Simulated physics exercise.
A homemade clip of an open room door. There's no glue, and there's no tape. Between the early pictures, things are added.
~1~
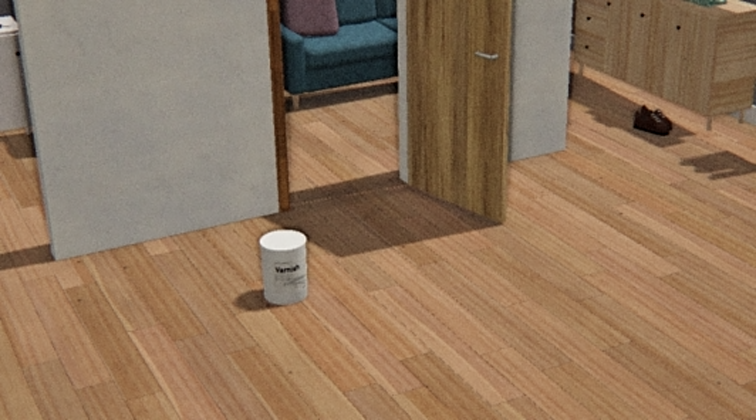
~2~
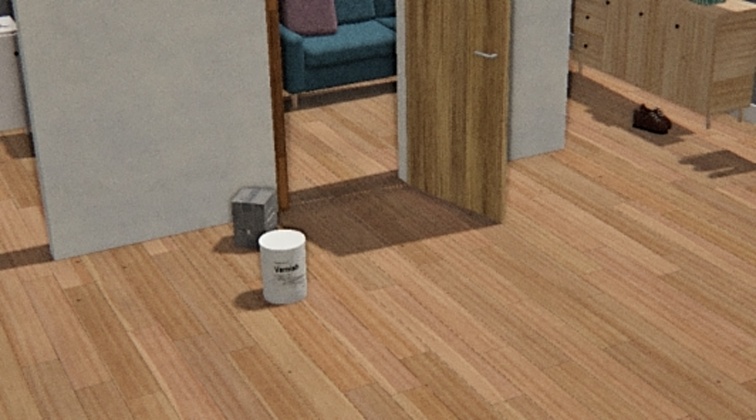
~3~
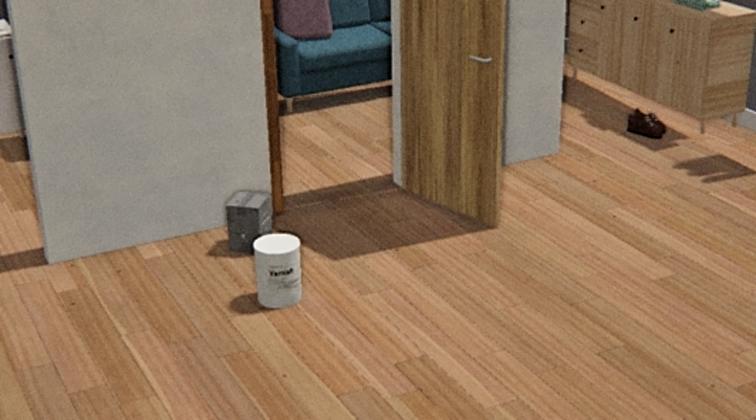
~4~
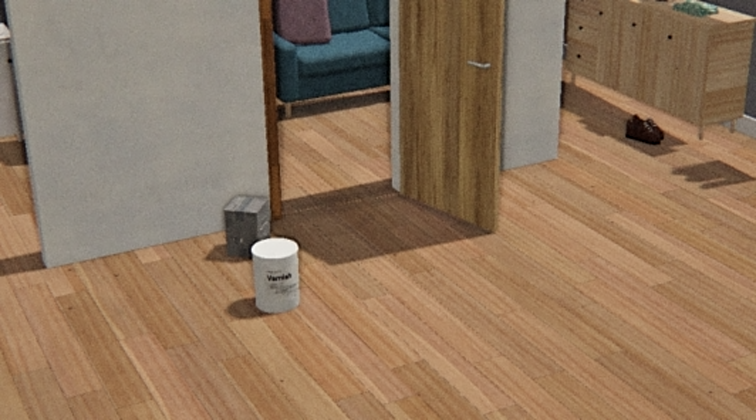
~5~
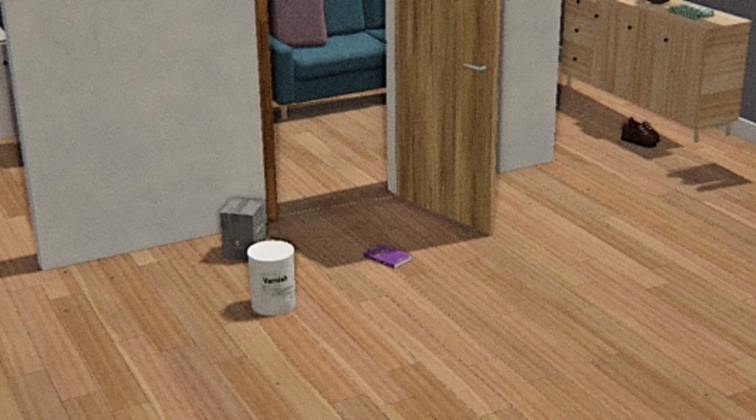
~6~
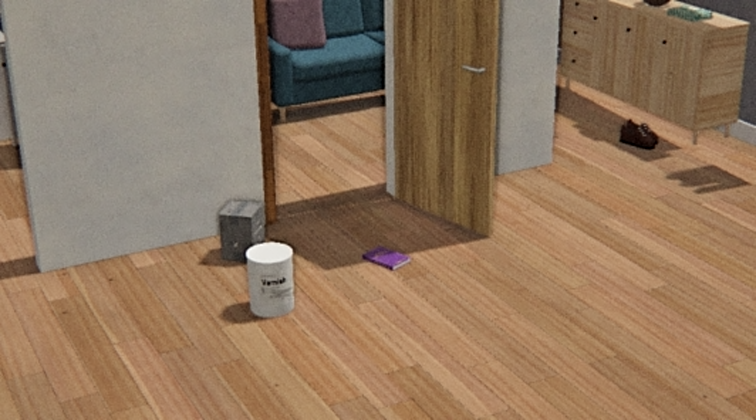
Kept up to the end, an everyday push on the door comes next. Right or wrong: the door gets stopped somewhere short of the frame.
Wrong, it closes properly.
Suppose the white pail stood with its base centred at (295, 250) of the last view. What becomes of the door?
Result: Door meets the jamb.
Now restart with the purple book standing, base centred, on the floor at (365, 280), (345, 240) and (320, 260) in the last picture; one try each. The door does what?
First try: It swings home; second try: It gets caught partway; third try: It swings home.
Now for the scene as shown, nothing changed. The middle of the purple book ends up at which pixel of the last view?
At about (381, 260).
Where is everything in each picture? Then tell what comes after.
Door wide open and still, in the first frame.
Door wide open and still; grey box (255, 219); white pail (284, 267), in the second frame.
Door wide open and still; grey box (250, 222); white pail (278, 271), in the third frame.
Door wide open and still; grey box (248, 227); white pail (276, 276), in the fourth frame.
Door wide open and still; grey box (244, 230); white pail (272, 278), in the fifth frame.
Door wide open and still; purple book (386, 258); grey box (242, 232), in the sixth frame.
Then, 1.00 s after the last picture, open by 69°.
Then, 1.60 s after the last picture, open by 37°; purple book slid a little near (381, 260).
At rest, open by 0°; all 3 in place. Seen from the same camera at the end, purple book near (381, 260).
